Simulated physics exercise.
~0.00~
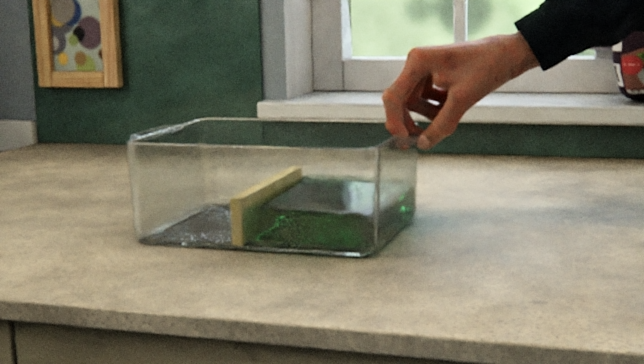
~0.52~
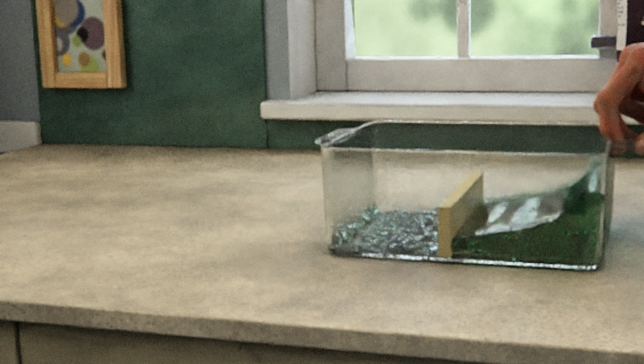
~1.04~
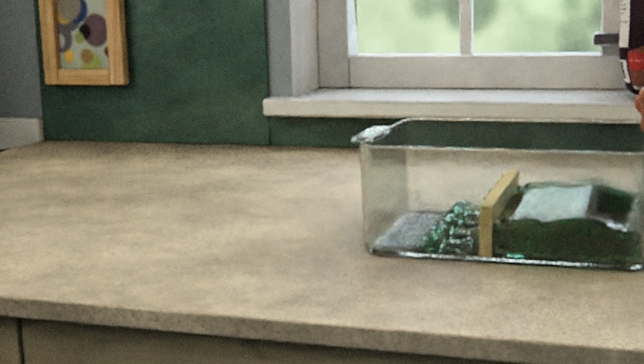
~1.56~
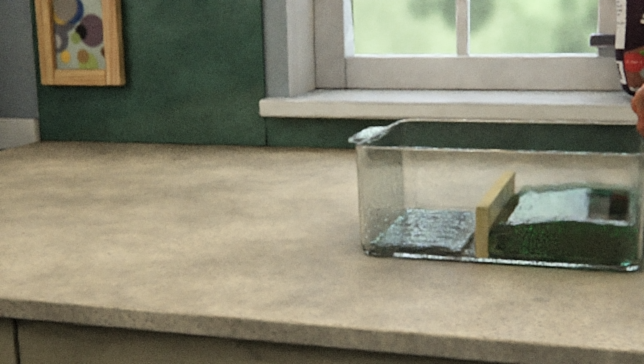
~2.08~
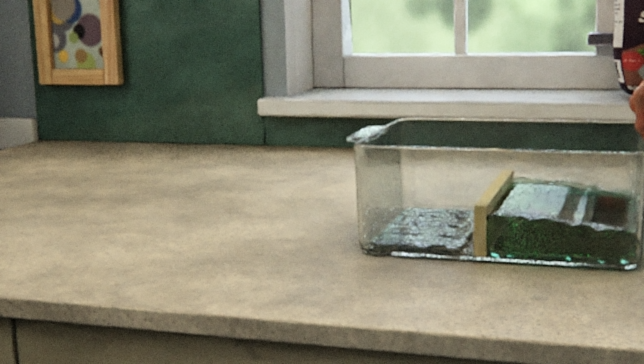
A hand pulled a clear tub to the right across a worktop, and the green water on the right of its divider sloshed about, with a little getting over to the left side. The tub stopped with most water still on the right.
